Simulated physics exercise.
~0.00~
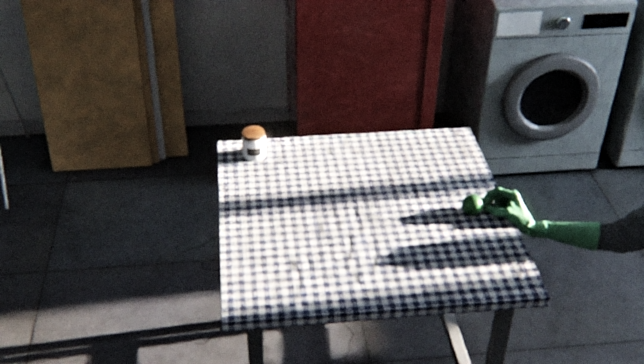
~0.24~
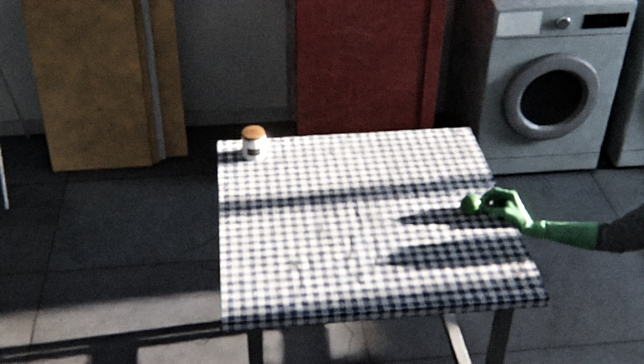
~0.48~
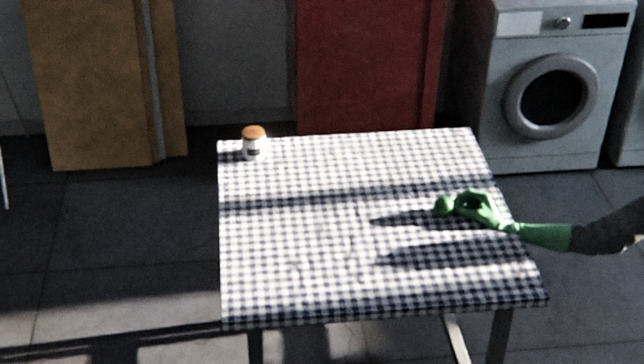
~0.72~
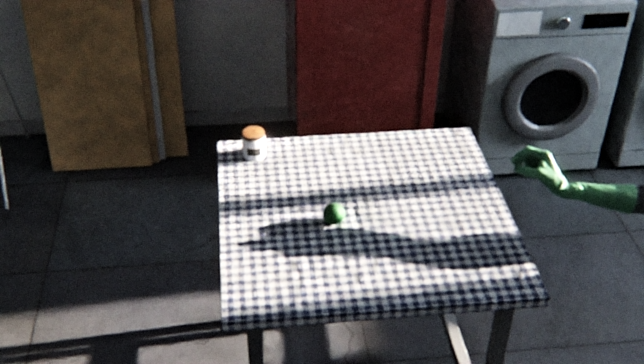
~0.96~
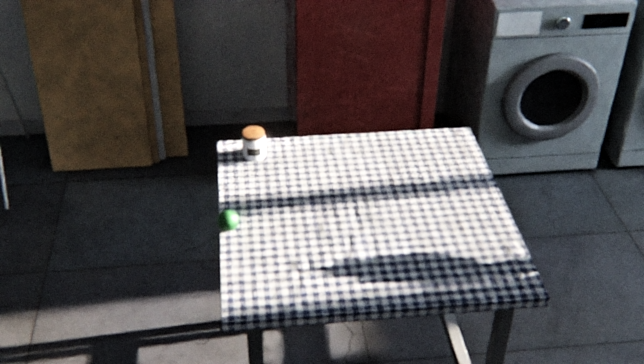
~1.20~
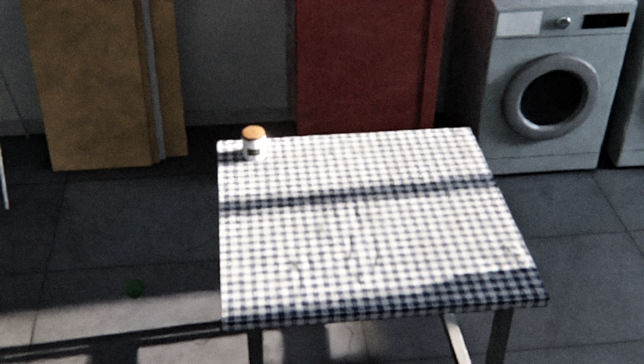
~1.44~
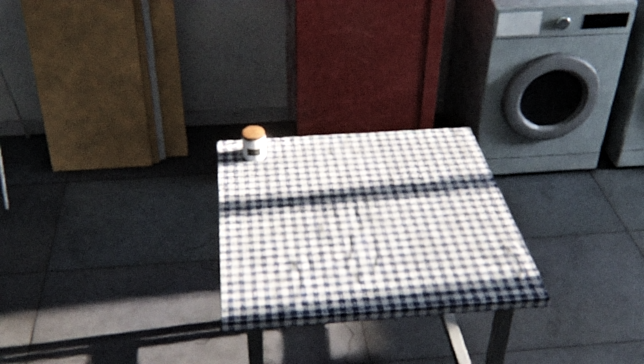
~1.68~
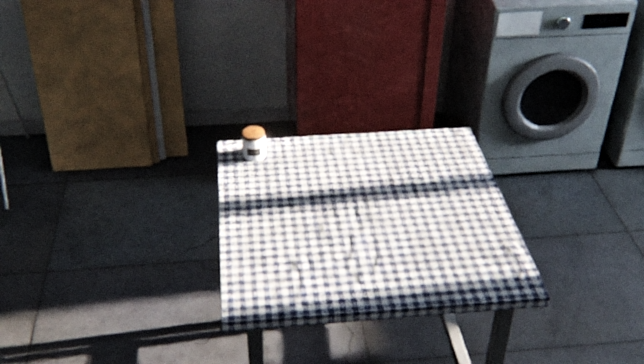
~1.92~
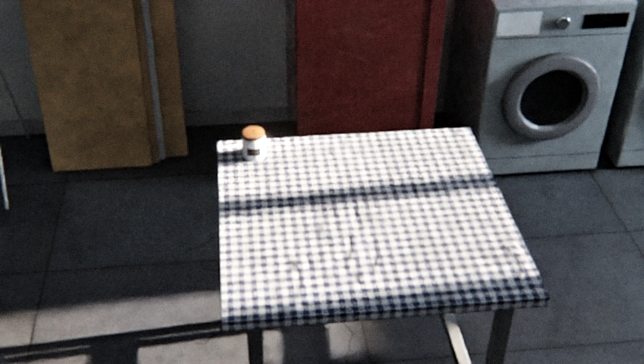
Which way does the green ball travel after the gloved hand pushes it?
The green ball travels to the left across the checked cloth.
